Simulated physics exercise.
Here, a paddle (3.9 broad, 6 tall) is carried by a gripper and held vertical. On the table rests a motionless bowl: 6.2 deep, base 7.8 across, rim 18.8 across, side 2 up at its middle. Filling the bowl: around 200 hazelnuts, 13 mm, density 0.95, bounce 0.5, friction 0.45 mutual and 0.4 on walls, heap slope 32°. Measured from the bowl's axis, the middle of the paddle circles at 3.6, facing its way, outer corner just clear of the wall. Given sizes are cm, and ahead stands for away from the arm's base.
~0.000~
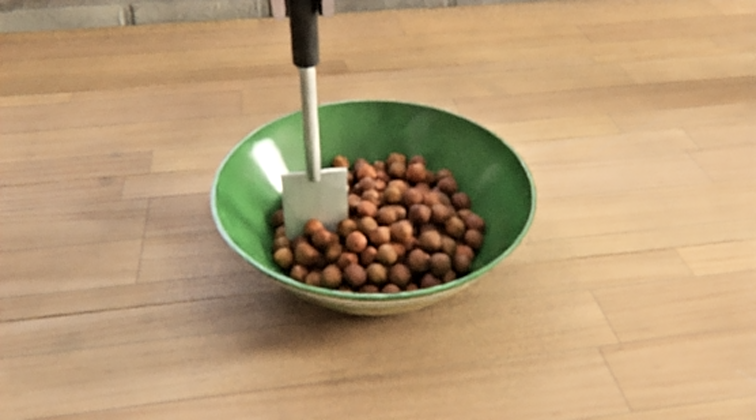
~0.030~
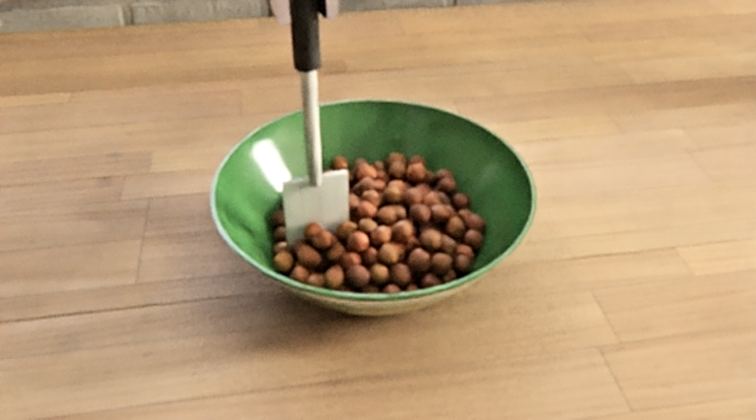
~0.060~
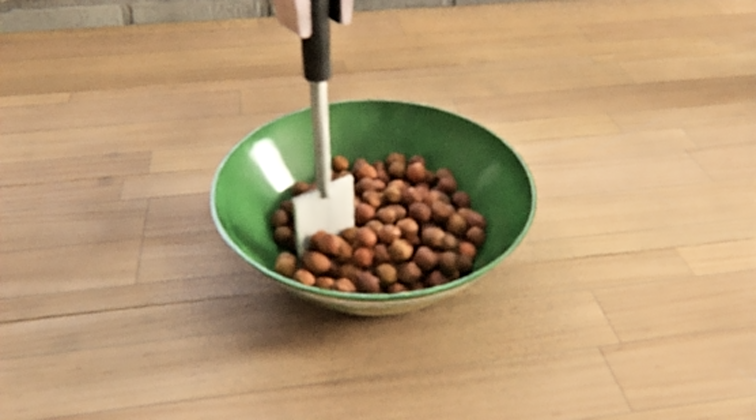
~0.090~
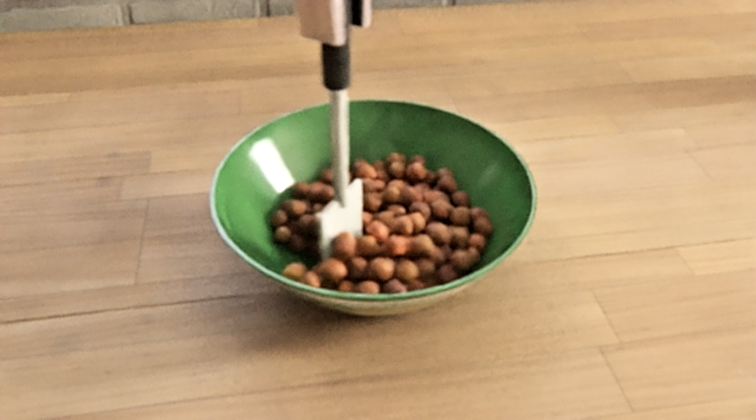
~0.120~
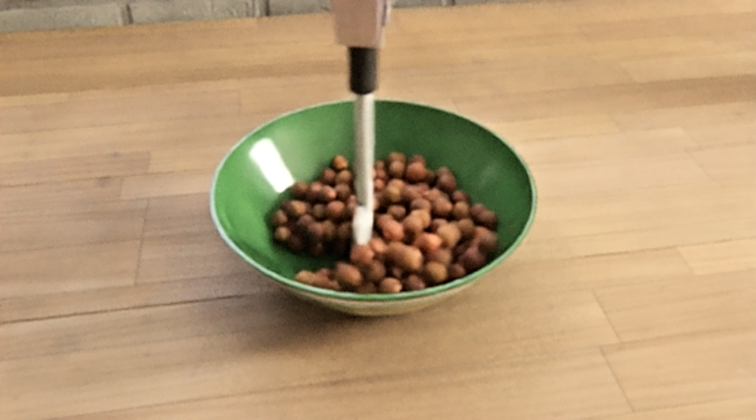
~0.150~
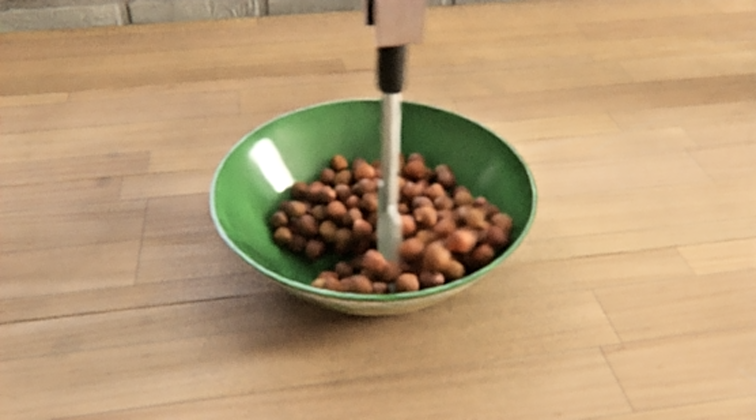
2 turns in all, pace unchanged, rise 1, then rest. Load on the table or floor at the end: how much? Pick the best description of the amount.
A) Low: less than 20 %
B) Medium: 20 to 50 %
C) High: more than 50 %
Option A: Low: Less than 20 %.
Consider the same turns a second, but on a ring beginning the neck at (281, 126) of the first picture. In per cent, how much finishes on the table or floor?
15 %.
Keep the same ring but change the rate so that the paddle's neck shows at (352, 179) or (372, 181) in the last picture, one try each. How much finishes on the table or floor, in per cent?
About 0 and 5 %.
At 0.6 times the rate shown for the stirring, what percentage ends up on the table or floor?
That gives some 0 percent.
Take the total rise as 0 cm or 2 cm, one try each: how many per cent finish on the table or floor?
Estimates: 15 % and 5 %.
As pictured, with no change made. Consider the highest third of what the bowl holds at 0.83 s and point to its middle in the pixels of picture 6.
Top-third centre at approx. (415, 164).
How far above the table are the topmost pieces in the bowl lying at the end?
The peak stands near 6.0 centimetres up.
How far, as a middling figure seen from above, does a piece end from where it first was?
Something near 9 cm, measured level.
By 0.49 s, 338° round, highest piece 8 above the table; 195 in the bowl, 7 on the table or floor, 3 in flight or on the tool.
By 0.83 s, 223° round, highest piece 8 above the table; 186 in the bowl, 16 on the table or floor, 3 in flight or on the tool.
By 1.20 s, 0° round, highest piece 6 above the table; 184 in the bowl, 21 on the table or floor.
By 1.90 s, 0° round, highest piece 6 above the table; 184 in the bowl, 21 on the table or floor.
Final count, 184 in the bowl, 21 on the table or floor. That is 10 % on the table or floor.
